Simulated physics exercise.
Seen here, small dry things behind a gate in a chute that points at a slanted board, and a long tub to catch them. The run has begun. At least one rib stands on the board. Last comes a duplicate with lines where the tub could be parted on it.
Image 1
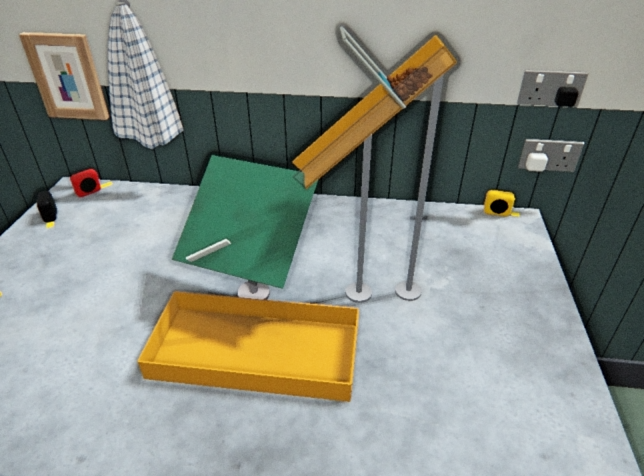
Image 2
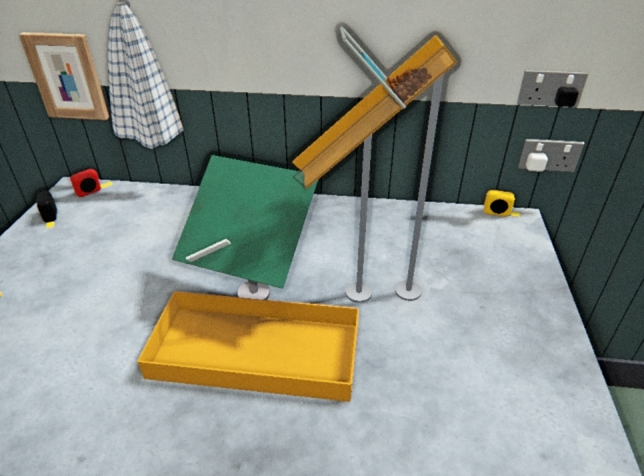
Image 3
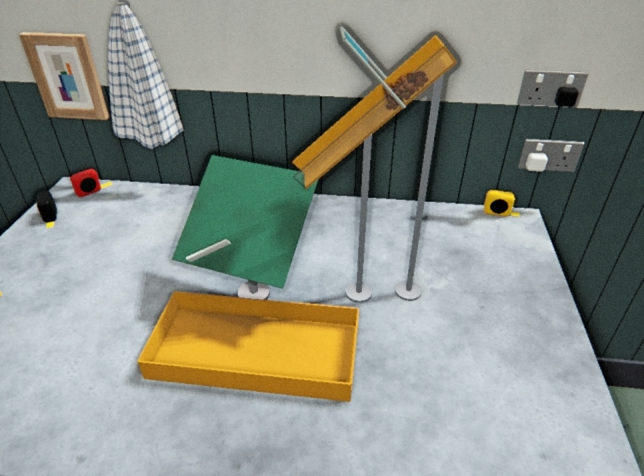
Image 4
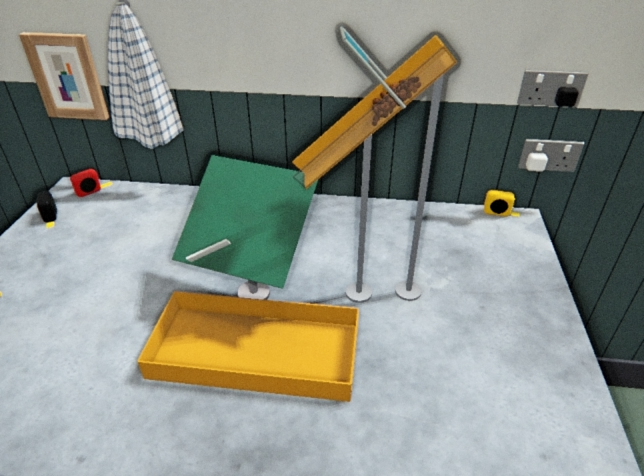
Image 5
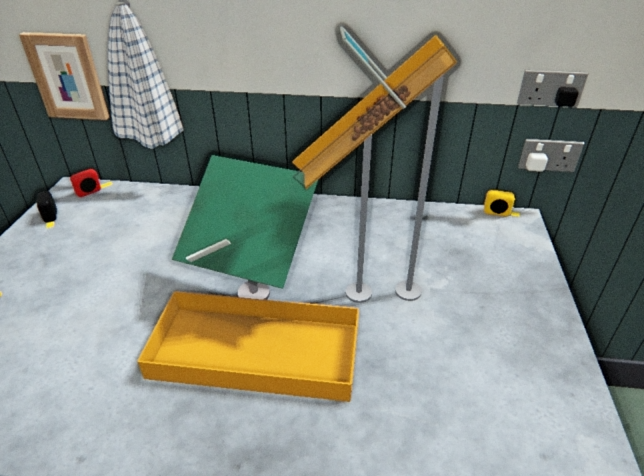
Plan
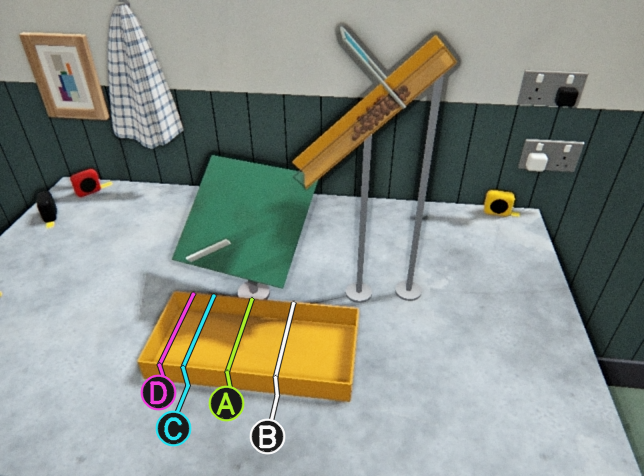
Small brown pieces sliding down a raised yellow chute past a lifted gate, above a tilted green board and an empty yellow tub.
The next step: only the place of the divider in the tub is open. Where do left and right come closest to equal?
C works best here.
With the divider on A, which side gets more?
Left.
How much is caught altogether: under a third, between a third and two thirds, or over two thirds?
It is over two thirds.
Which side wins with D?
More lands on the right.
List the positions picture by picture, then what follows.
In the first picture, load behind the gate (410, 85), bits of dog kibble; lip of the chute (305, 181), sloping fairly steeply.
In the second picture, middle of the board (245, 217), tilted fairly steeply; middle of its low edge (225, 273); of its high edge (263, 165).
In the third picture, front corners of the tub (138, 361) and (351, 384), empty; front of the load (389, 106).
In the fourth picture, middle of the load (392, 98); its front (375, 123), roughly a quarter of the way to the lip; rib from (226, 240) to (186, 258).
In the fifth picture, middle of the load (378, 112); its front (354, 138), roughly half of the way to the lip.
On the marked copy, line A crosses the front rim at (227, 371); line B crosses the front rim at (275, 376); line C crosses the front rim at (183, 366); line D crosses the front rim at (159, 363).
Choosing A, of what is caught, every piece on the left of the divider, not one piece on the right.
Choosing B, of what is caught, every piece on the left of the divider, not one piece on the right.
Choosing C, of what is caught, roughly half on the left of the divider, roughly half on the right.
Choosing D, of what is caught, about a tenth on the left of the divider, almost all on the right.
